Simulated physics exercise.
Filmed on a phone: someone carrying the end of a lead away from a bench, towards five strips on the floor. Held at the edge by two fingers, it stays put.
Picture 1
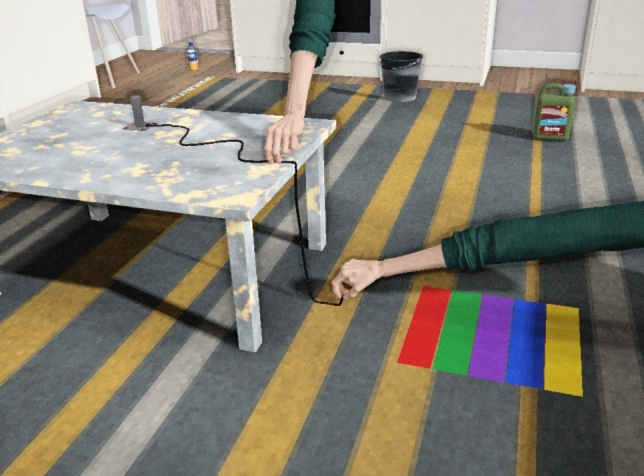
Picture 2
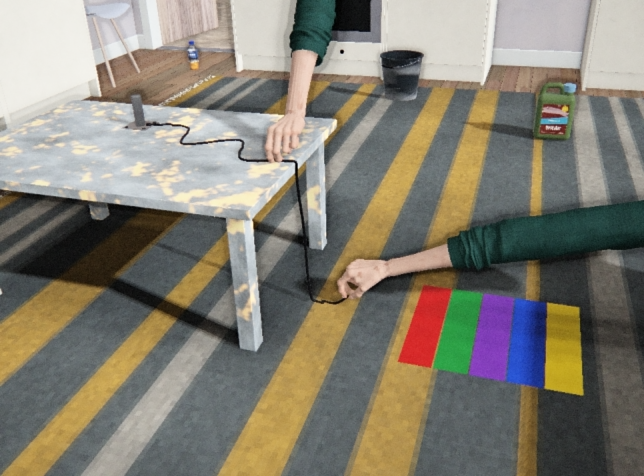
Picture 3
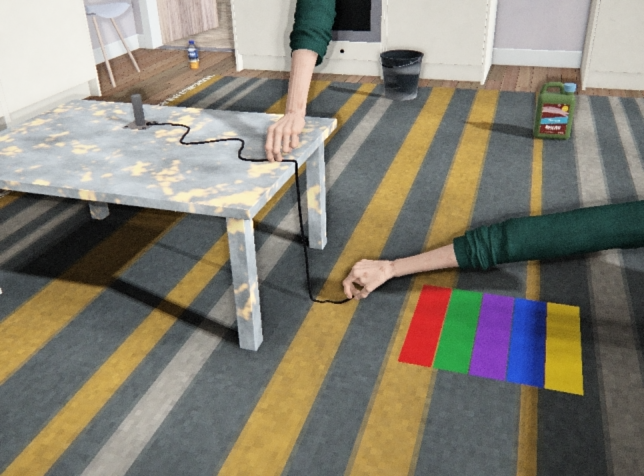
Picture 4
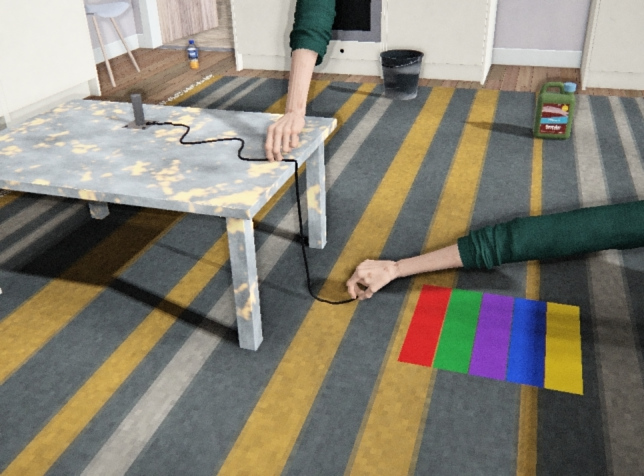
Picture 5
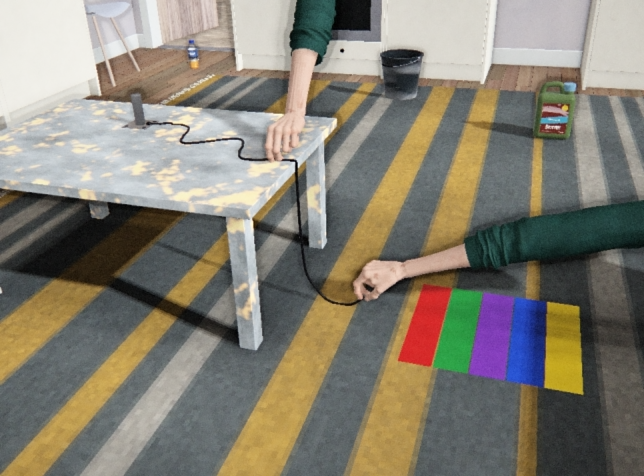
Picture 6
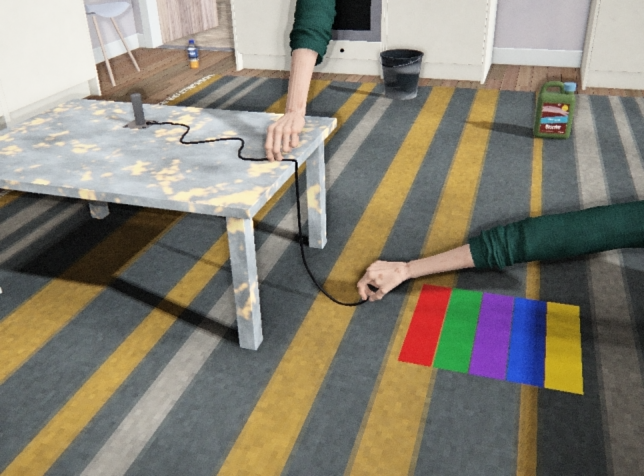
Hand slowly drawing the end of a black cord slightly right across striped carpet while another hand rests on the table edge.
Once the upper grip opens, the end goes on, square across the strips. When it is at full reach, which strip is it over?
It is over the blue strip.
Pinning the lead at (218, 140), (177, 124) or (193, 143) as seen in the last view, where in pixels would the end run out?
Try one gives (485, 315), try two (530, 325), and try three (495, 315).
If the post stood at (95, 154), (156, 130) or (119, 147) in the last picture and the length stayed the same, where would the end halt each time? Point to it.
(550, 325), (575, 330) and (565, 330).
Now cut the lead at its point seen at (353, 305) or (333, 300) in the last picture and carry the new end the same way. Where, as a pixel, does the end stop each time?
You'd find it around (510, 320) the first time and around (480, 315) the second.
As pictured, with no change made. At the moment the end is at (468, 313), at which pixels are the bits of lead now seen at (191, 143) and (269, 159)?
First: (229, 141). Second: (315, 201).
Soon after, end near (468, 313); over green.
Then, end near (510, 320); over purple.
At full stretch, end near (537, 324); over blue. The blue one.
